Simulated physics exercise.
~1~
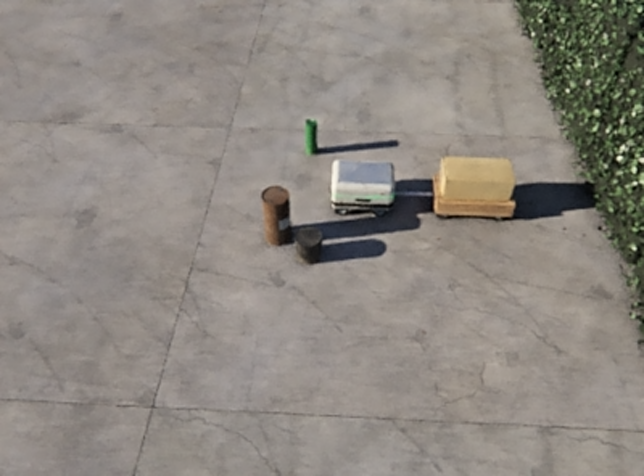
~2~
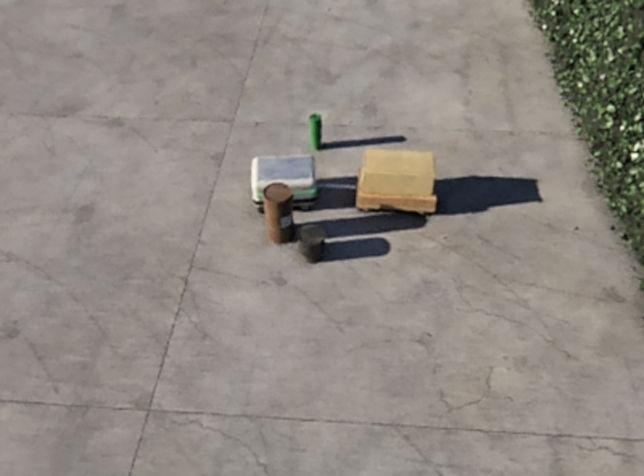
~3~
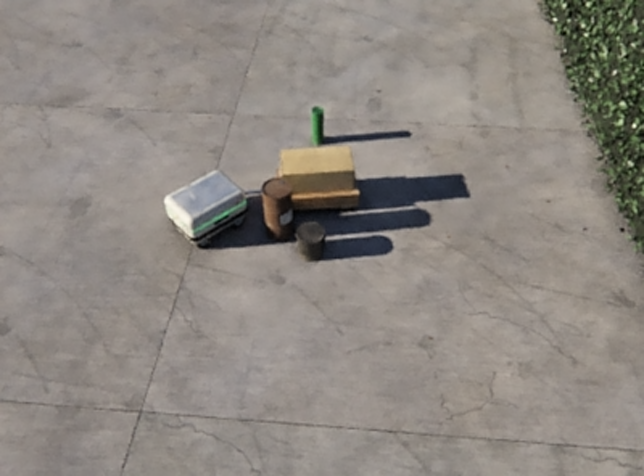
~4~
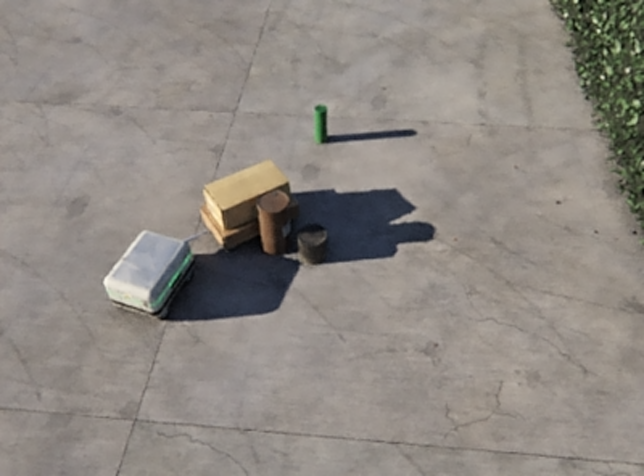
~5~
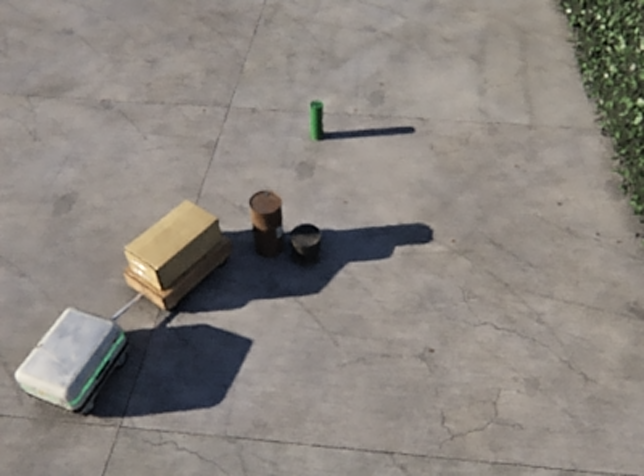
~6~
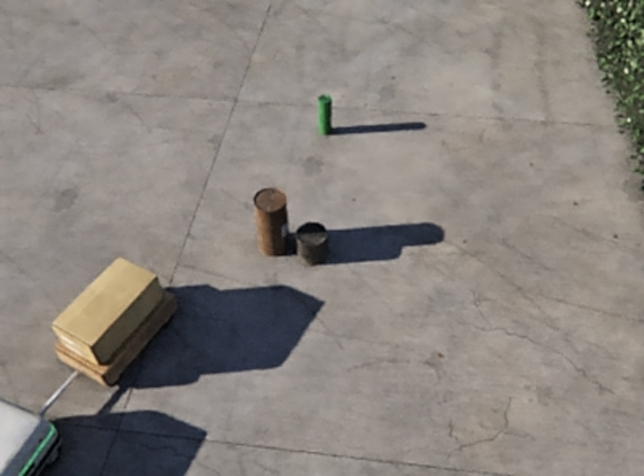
A small white and green vehicle pulled a tan cart leftward between a green canister and two dark containers, then curved down toward the lower left, the cart nudging the brown drum slightly; all three items were left standing as it headed away.
